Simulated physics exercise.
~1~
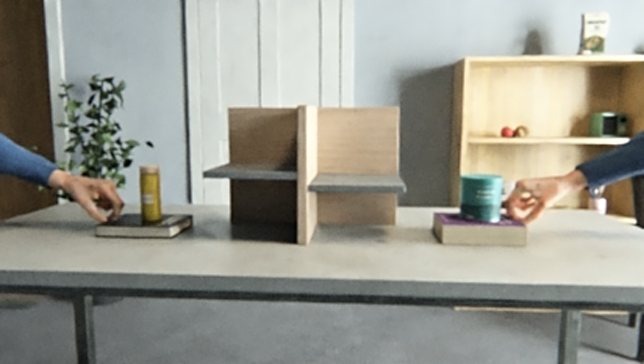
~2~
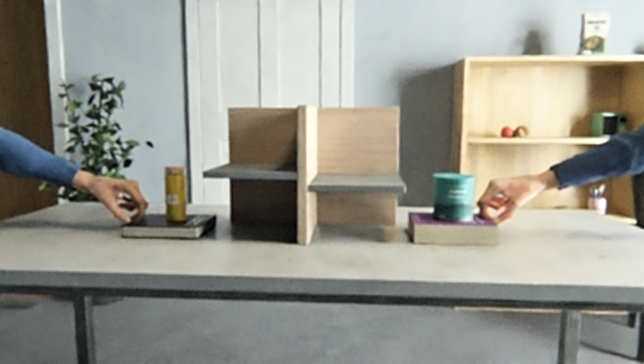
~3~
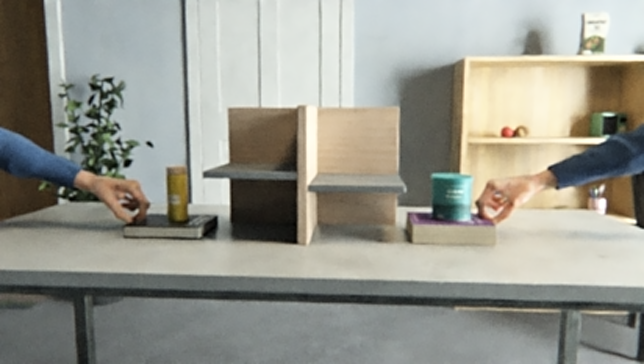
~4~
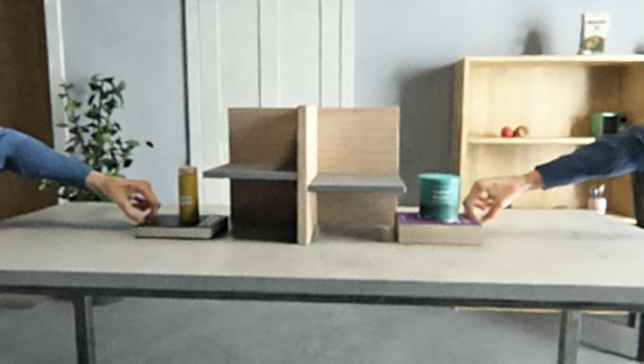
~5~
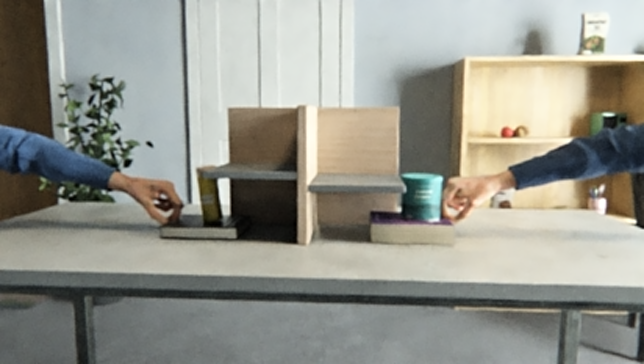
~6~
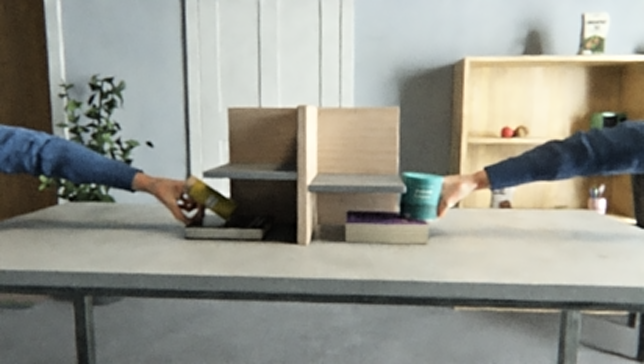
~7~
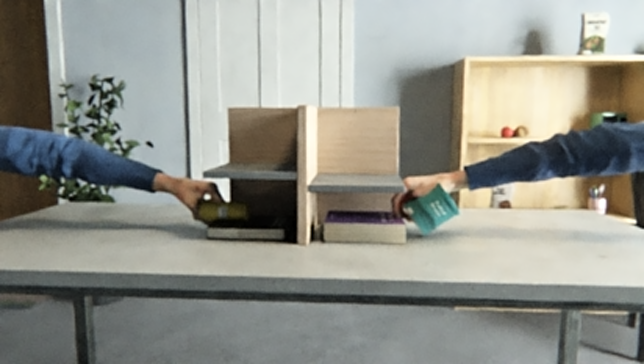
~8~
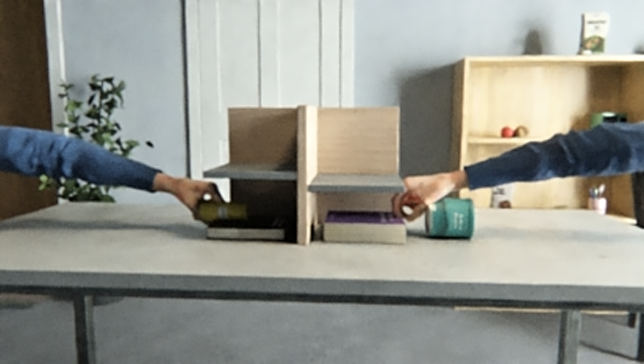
Two books, one carrying a yellow shaker and the other a turquoise tin, were pushed by hands from both sides under a wooden stand's low shelves, which knocked both items back, leaving the shaker on its side and the tin on the table.
